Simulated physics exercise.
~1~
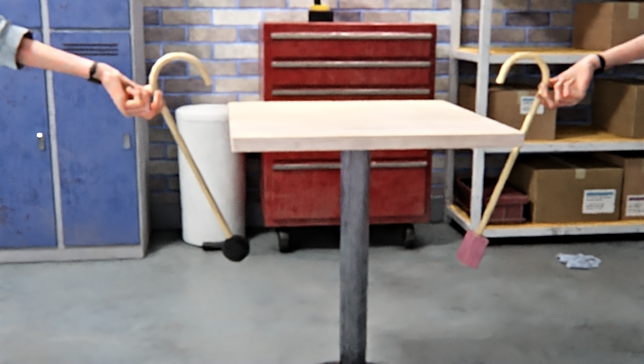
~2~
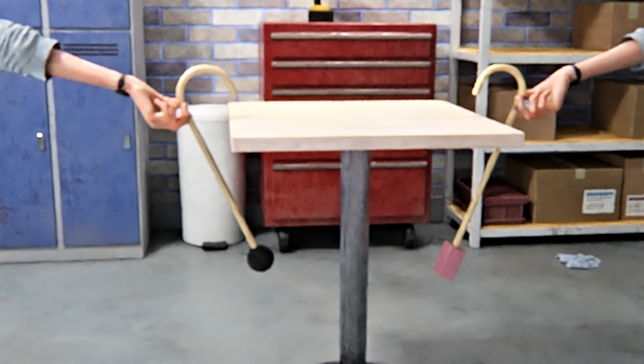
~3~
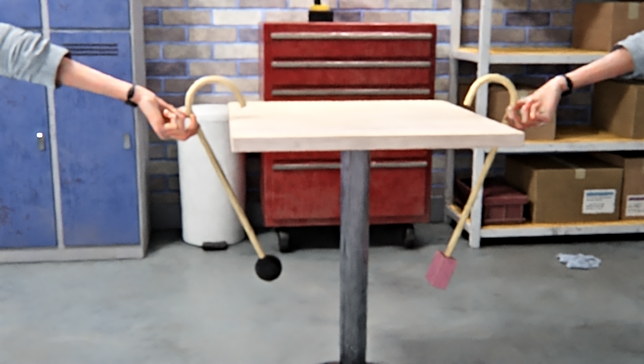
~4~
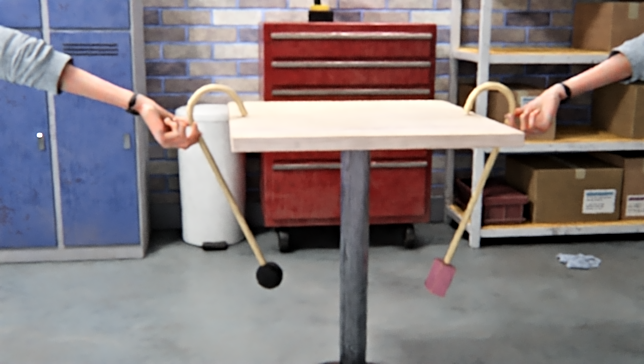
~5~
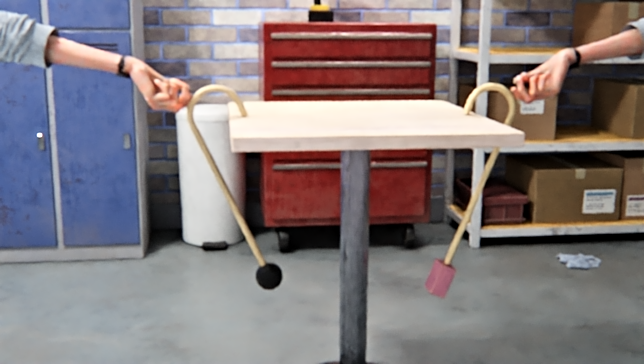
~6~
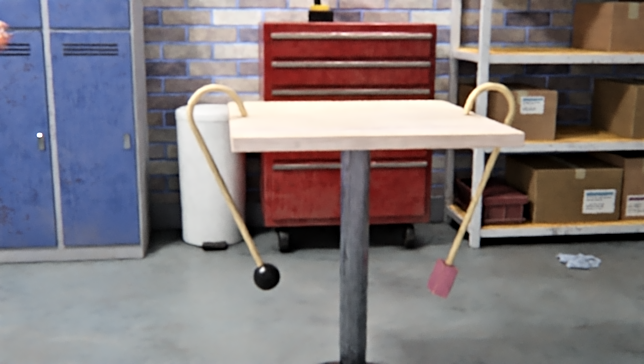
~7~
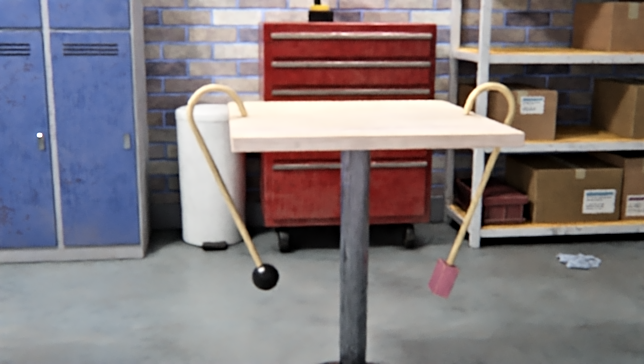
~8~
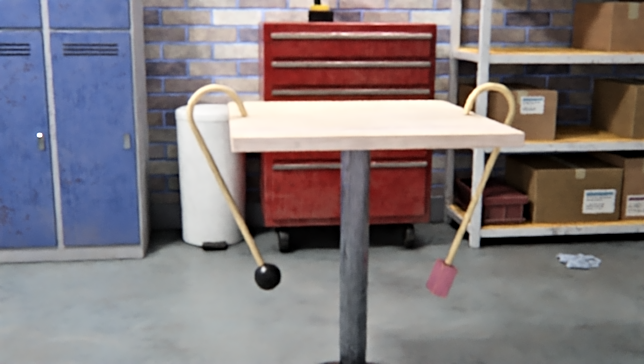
The clip opens on a small pale-topped table in a workshop, with a hand on each side holding a cane-like hooked rod, the left one ending in a black ball and the right one in a pink block. The hands bring the rods inward and lower their curved ends onto opposite edges of the tabletop. The lower ends slant beneath the table toward its central post. Both hands then let go and draw back out of view. Neither rod drops, and both stay hooked over the table's edges, hanging practically still.
